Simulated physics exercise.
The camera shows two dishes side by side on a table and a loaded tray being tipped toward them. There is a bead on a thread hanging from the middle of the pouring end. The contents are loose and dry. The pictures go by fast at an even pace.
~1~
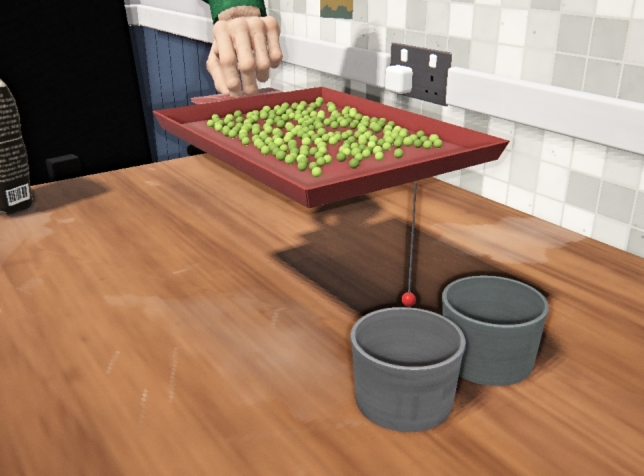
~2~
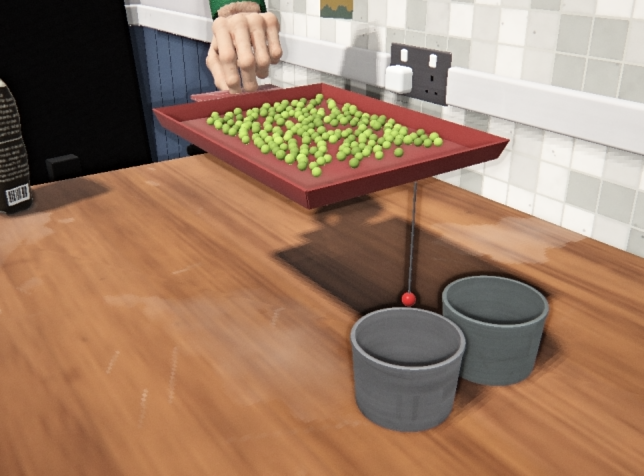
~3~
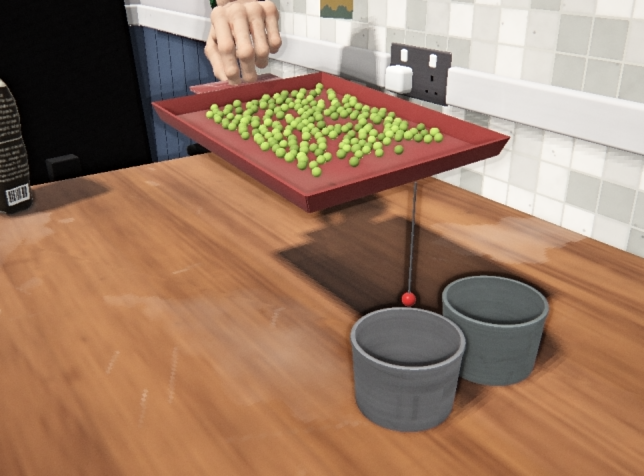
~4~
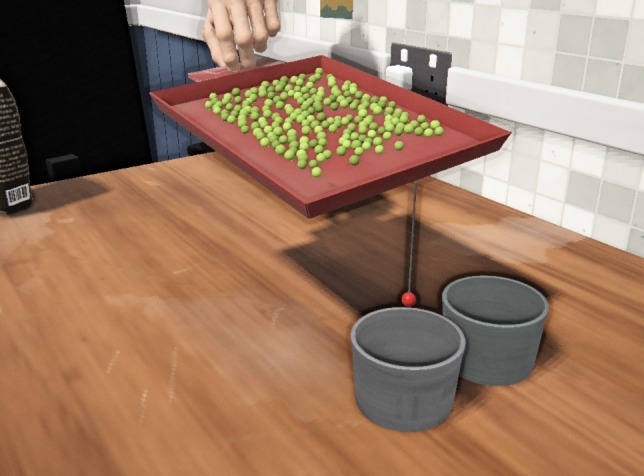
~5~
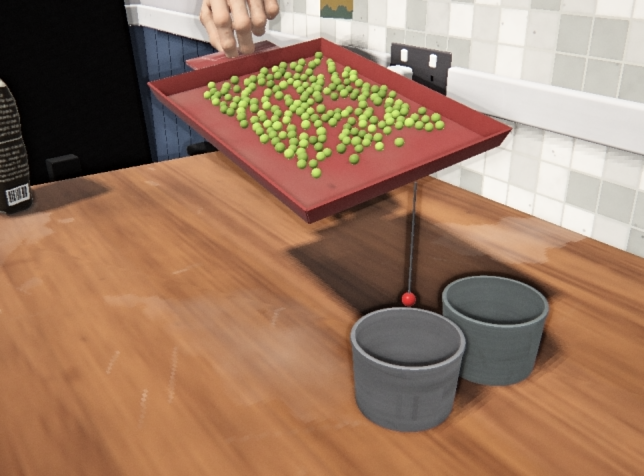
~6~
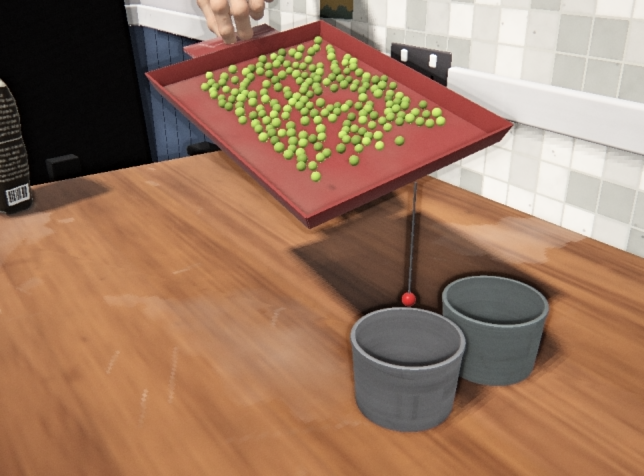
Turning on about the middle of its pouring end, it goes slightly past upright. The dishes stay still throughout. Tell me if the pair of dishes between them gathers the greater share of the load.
They do not.
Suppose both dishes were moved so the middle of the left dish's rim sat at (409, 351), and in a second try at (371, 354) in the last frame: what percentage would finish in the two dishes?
About 0 and 40 per cent.
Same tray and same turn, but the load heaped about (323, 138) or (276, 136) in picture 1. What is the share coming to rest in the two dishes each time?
Estimates in order: 0 percent, 0 percent.
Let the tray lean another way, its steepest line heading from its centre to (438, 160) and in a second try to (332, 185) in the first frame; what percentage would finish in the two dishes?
About 90 %, then 10 %.
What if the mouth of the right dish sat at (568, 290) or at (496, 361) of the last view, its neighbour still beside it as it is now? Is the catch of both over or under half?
Well, not up to half at the first spot and not up to half at the second.
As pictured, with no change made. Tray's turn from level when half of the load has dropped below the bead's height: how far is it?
75°, roughly.
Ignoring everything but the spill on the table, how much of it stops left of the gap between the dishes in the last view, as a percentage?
Looks to be around 90 per cent of the spill.
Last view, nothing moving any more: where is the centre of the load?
The centre comes to rest close to (310, 441).
Shortly afterwards, tray tipped steeply; near two thirds on the tray; only a few in the left dish; near a third outside both; a little in the air.
Next, tray tipped past a quarter turn; only a few in the left dish; all but a few outside both; only a few in the air.
Some moments later, tray tipped past a quarter turn; only a few in the left dish; all but a few outside both.
In the end, tray tipped past a quarter turn; only a few in the left dish; none at all in the right dish; all but a few outside both.
